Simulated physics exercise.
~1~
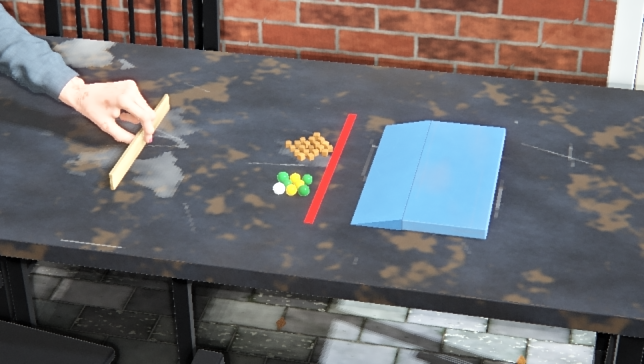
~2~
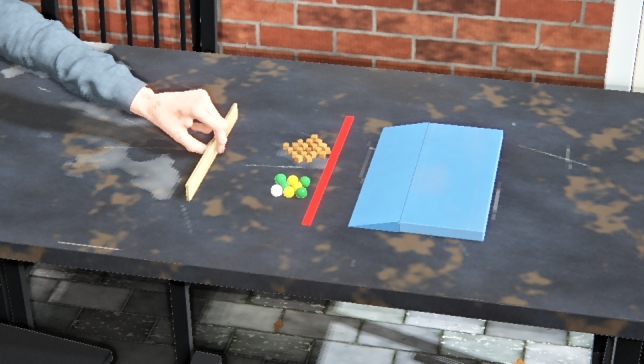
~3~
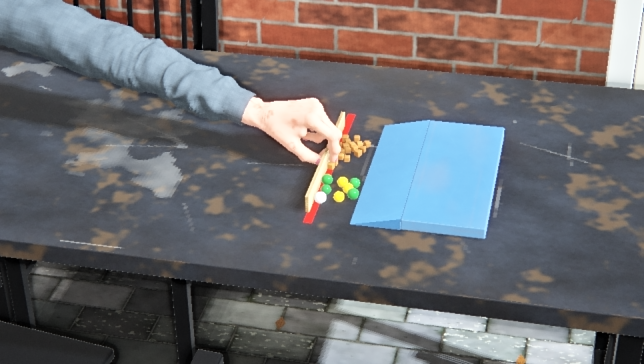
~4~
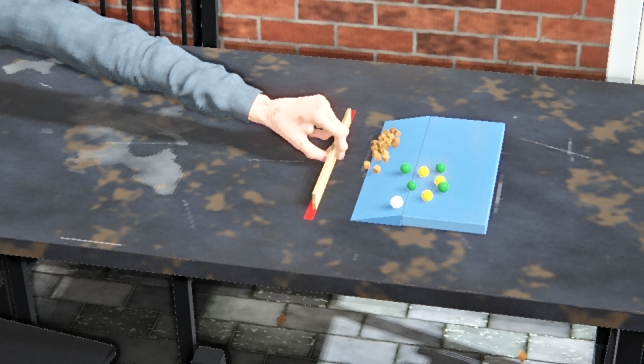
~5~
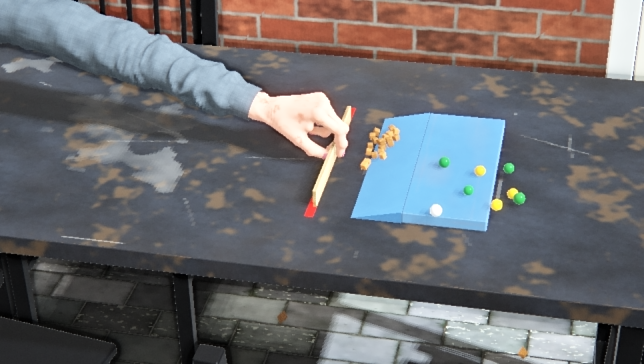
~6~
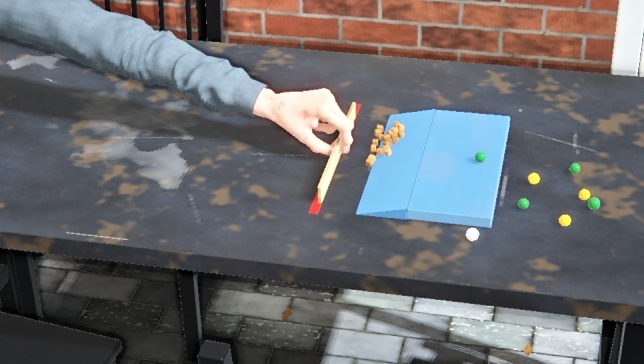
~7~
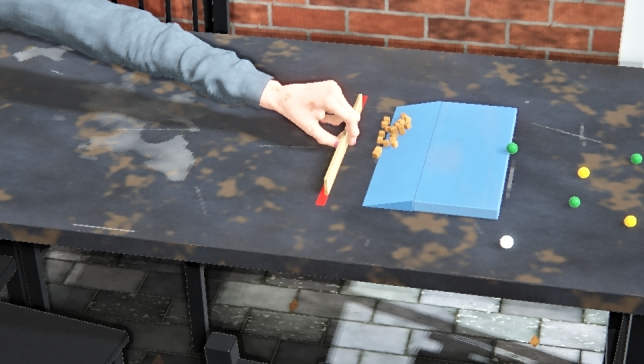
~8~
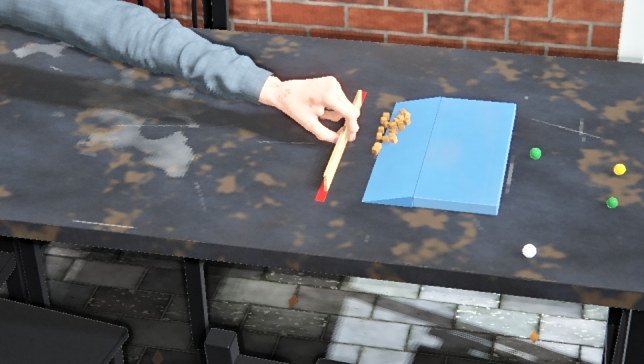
A hand pushes two small piles toward a blue ramp; balls roll over, brown bits stay.
